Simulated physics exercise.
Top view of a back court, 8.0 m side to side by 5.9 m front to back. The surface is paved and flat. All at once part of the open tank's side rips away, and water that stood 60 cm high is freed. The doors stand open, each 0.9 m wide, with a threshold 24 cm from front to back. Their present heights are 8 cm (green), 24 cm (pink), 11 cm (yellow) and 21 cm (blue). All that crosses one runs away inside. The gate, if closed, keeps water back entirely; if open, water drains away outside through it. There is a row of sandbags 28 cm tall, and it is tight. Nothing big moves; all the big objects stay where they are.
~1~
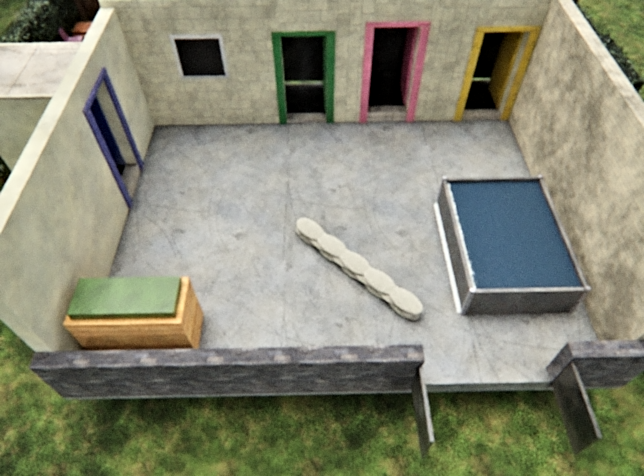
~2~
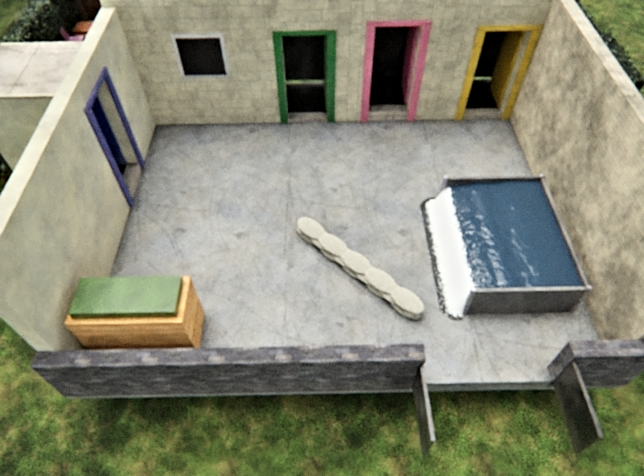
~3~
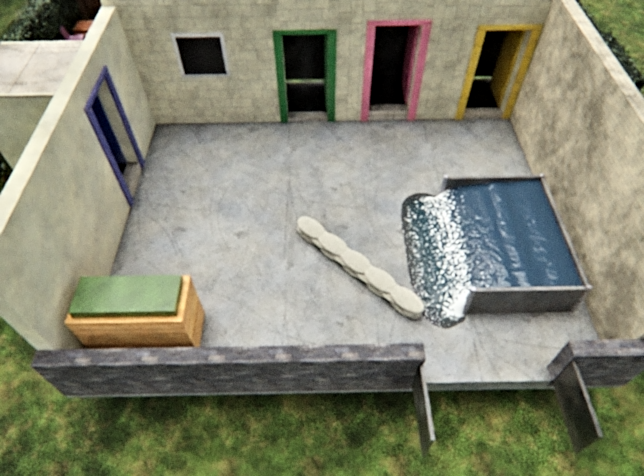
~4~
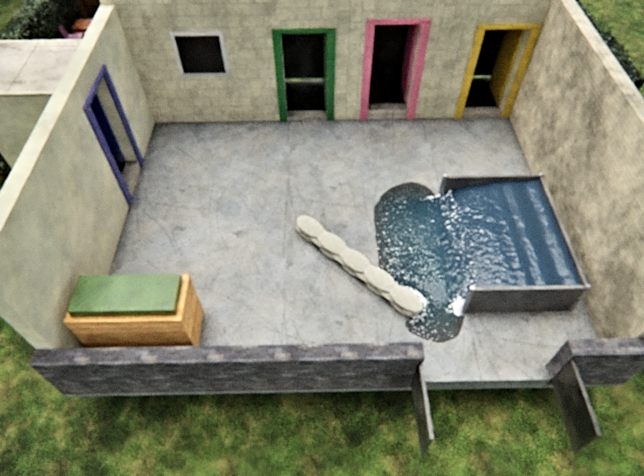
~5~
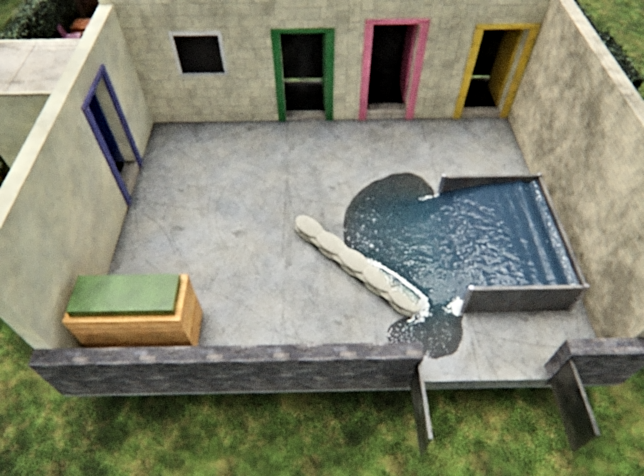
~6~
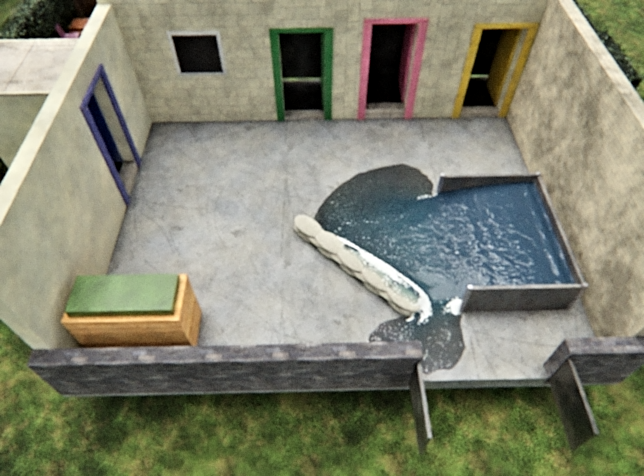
Water bursting from the left side of an open tank, spreading across a paved courtyard and around a pale row of sandbags.
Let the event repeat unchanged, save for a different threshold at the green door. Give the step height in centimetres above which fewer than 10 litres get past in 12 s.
21 cm.
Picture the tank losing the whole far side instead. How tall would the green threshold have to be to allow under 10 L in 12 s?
A minimum of about 5.5 cm.
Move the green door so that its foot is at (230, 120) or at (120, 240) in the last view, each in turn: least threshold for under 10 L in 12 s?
Roughly 17 cm, then roughly 6.0 cm.
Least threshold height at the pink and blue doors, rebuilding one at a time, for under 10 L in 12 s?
You'd want about 6.5 centimetres at pink and about 11.5 centimetres at blue.
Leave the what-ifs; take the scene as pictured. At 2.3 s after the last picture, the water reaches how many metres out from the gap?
Around 7.0 m out.
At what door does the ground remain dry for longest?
I'd say the yellow one.
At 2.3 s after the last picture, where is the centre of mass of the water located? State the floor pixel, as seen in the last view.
The centre of all the water is around (342, 210).
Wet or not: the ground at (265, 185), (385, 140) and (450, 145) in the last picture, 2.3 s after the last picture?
Status: Submerged / clear / clear.
Then, 0.7 s after the last picture water covers 25 % of the floor, deepest (38 cm) near (414, 303); it has not reached the green door.
Then, 2.3 s after the last picture water covers 55 % of the floor, deepest (40 cm) near (152, 126); 13 cm at the green door, 19 litres in over its 8 cm threshold.
Then, 11.3 s after the last picture water covers 95 % of the floor, deepest (10 cm) near (305, 368); 4 cm at the green door, 133 litres in over its 8 cm threshold.
At the green door as built, the water peaked near 20 cm, 2.9 s after the last picture.
With a threshold of 18.5 cm, 19 litres would have come in within the 12 s; with 25.5 cm, 1 litre. So under 10 litres takes about 21 cm.
